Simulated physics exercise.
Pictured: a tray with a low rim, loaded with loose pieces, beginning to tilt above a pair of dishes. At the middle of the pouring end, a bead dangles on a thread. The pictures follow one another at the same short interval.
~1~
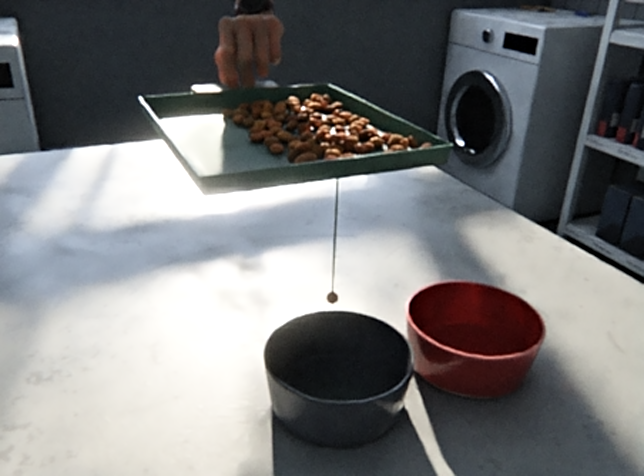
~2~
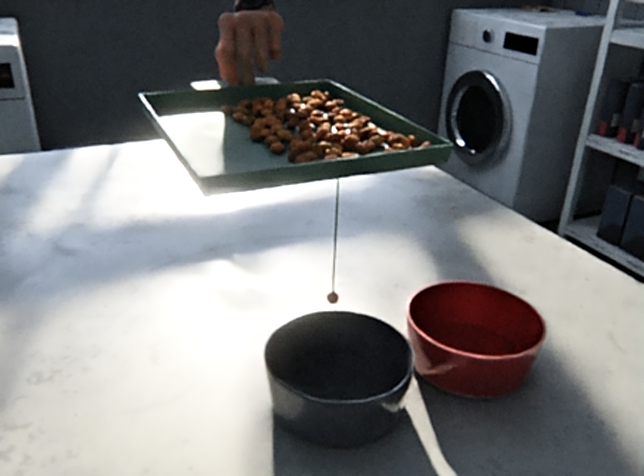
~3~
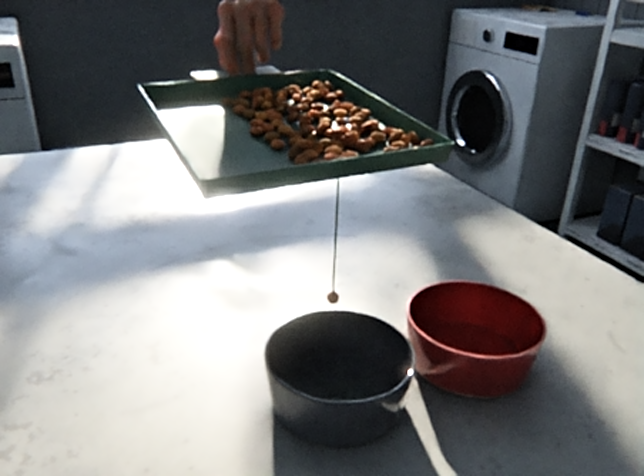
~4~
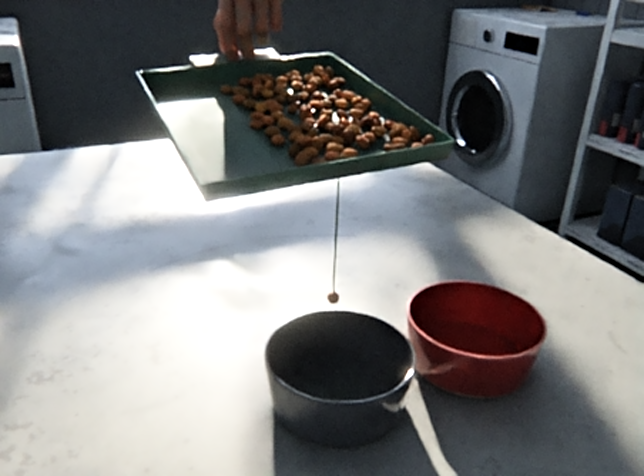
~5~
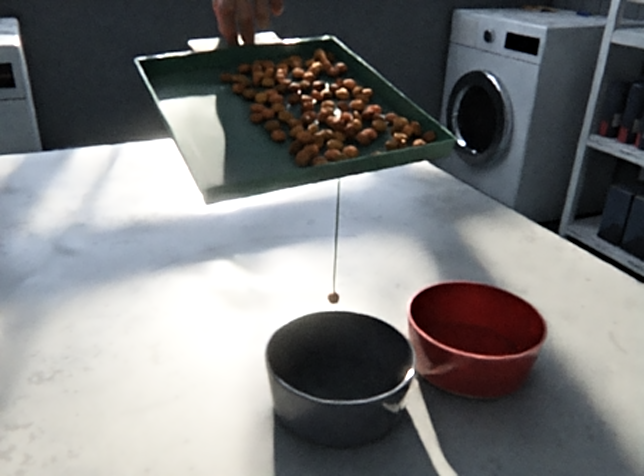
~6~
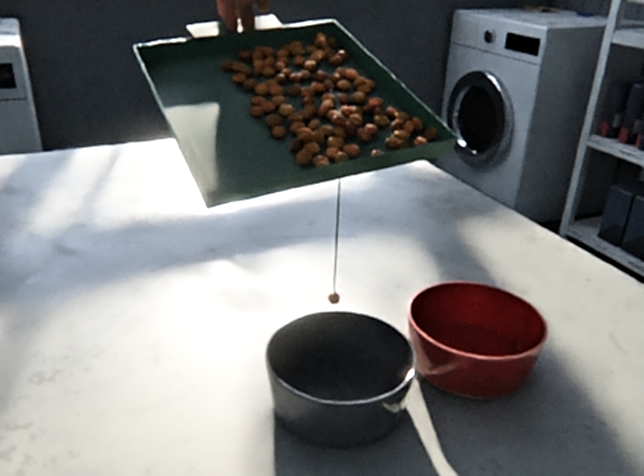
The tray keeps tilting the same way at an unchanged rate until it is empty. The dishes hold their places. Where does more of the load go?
Dish on the left.
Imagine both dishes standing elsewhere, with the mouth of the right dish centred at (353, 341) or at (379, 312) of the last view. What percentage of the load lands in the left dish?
Roughly 30% on the first try and 70% on the second.
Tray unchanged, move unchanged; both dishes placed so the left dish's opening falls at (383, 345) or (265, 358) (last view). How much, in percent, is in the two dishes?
Estimates in order: 30 percent, 90 percent.
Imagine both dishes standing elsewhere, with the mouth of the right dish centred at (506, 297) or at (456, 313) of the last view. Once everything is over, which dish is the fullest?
In the first try it's the left-side dish, and in the second it's the left-side dish.
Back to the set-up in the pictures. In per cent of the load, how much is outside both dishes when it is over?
Close to 50 percent, I reckon.
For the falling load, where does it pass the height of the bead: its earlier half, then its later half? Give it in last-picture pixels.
Around (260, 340) and then (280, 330).
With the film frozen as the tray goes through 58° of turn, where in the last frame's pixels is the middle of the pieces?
Centre estimate: (307, 146).
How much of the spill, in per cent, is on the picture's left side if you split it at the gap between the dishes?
It comes to about 100 percent.
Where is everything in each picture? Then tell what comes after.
In the first picture, corners of the pouring end at (203, 175) and (448, 144), level; middle of the load at (325, 130), bits of cat kibble; left dish at (374, 420); right dish at (516, 374); bead on its thread at (332, 298).
In the second picture, corners of the pouring end at (204, 175) and (449, 144), level; middle of the load at (326, 128).
In the third picture, corners of the pouring end at (204, 178) and (449, 142), tipped barely, lowest at the left corner; middle of the load at (326, 122).
In the fourth picture, corners of the pouring end at (204, 182) and (451, 140), tipped a little, lowest at the left corner; middle of the load at (327, 114).
In the fifth picture, corners of the pouring end at (205, 186) and (452, 138), tipped a little, lowest at the left corner; middle of the load at (328, 106).
In the sixth picture, corners of the pouring end at (205, 190) and (453, 136), tipped clearly, lowest at the left corner; middle of the load at (329, 98); left dish at (375, 420); right dish at (518, 374).
Soon, tray tipped steeply; all on the tray.
A while on, tray tipped right over; about half on the tray; about a quarter in the left dish; about a quarter outside both; a small part in the air.
Towards the end, tray tipped past a quarter turn; about half in the left dish; about half outside both.
Finally, tray tipped past a quarter turn; about half in the left dish; none in the right dish; about half outside both.
